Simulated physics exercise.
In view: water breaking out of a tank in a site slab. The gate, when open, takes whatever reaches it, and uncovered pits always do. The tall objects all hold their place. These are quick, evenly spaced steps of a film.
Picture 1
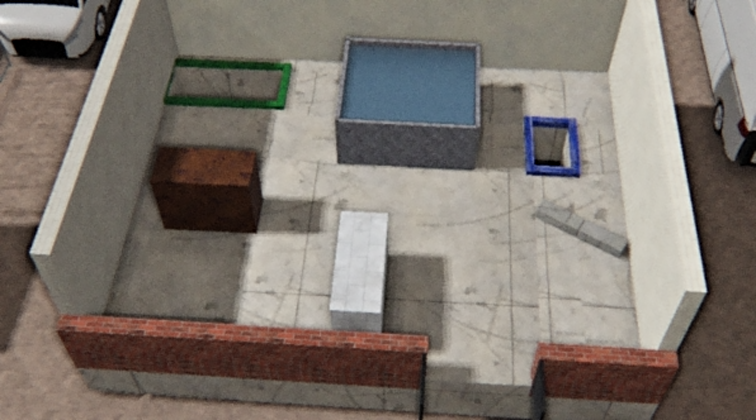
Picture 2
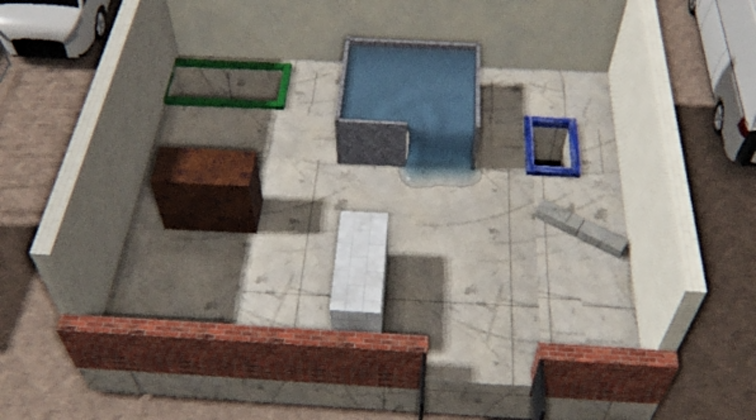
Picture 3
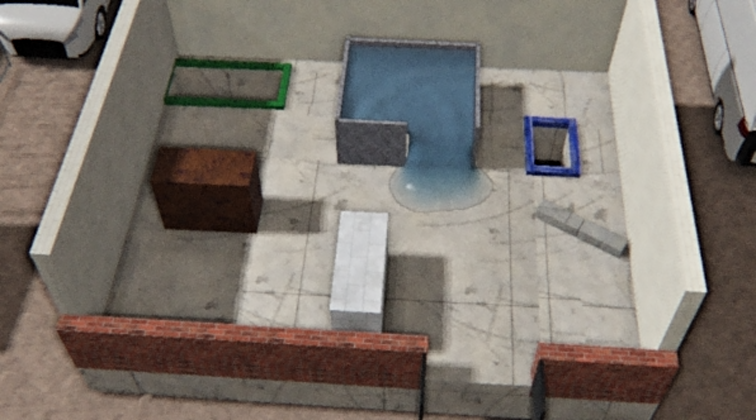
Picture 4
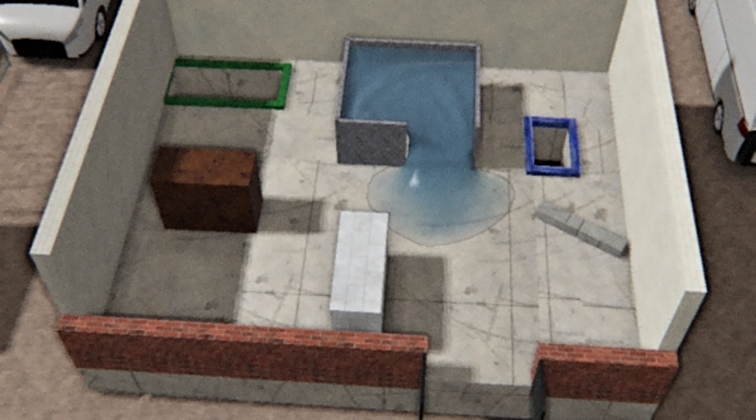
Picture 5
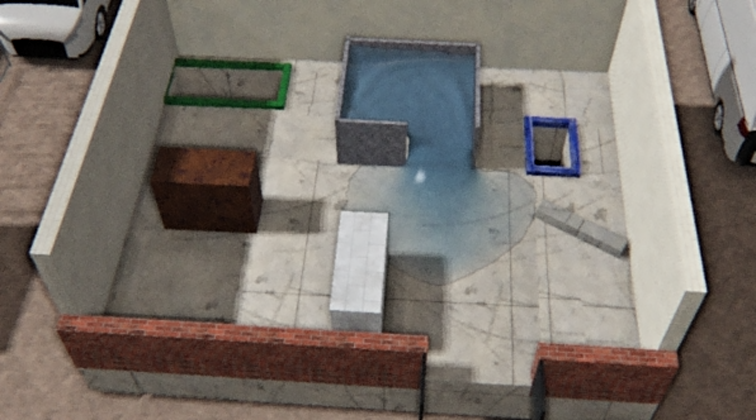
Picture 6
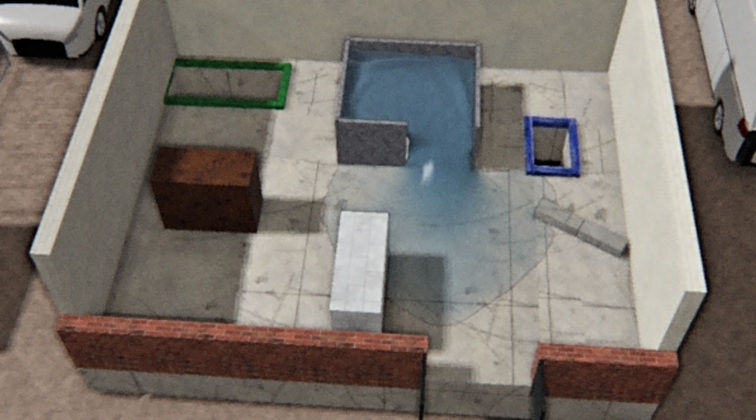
Water in a grey tank pouring out through a gap in its front wall and spreading across the pale walled slab.
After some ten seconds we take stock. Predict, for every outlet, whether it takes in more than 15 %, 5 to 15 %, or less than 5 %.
At the end, the gate will receive a cut exceeding fifteen per cent. The blue pit will receive a cut falling short of five per cent. The green pit will receive a cut falling short of five per cent.
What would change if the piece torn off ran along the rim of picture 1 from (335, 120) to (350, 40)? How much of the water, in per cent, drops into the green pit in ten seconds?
Green takes 40 in a hundred.
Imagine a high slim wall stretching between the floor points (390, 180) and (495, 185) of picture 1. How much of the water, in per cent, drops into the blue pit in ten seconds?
Share for blue - 6 in a hundred.
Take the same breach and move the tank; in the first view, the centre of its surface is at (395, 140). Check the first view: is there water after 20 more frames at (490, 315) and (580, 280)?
Well, the first one would be soaked, and the second one soaked.
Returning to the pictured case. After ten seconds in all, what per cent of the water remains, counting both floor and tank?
My estimate is some 58 percent.
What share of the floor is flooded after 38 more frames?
It should be close to 65 %.
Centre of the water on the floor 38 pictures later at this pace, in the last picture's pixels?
I'd point to (398, 222).
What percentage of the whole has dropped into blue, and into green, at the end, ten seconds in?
I'd say near 0 %, and near 0 %.
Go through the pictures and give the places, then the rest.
The first picture shows still water in the tank at (410, 85).
In the second picture, the front is at (478, 172), out from the gap at (439, 153).
In the third picture, water pours out at (439, 154) and has run to (419, 208).
In the fourth picture, the front is at (425, 240), out from the gap at (439, 155).
In the fifth picture, water pours out at (439, 155) and has run to (448, 279).
In the sixth picture, water pours out at (439, 155) and has run to (451, 319).
A moment on, water covers 35 % of the floor; the gate 2 %, the blue pit 0 %, the green pit 0 %.
Next, water covers 50 % of the floor; the gate 9 %, the blue pit 0 %, the green pit 0 %.
Then, water covers 55 % of the floor; the gate 18 %, the blue pit 0 %, the green pit 0 %.
Later, water covers 65 % of the floor; the gate 31 %, the blue pit 0 %, the green pit 0 %.
In the end, water covers 80 % of the floor; the gate 42 %, the blue pit 0 %, the green pit 0 %.
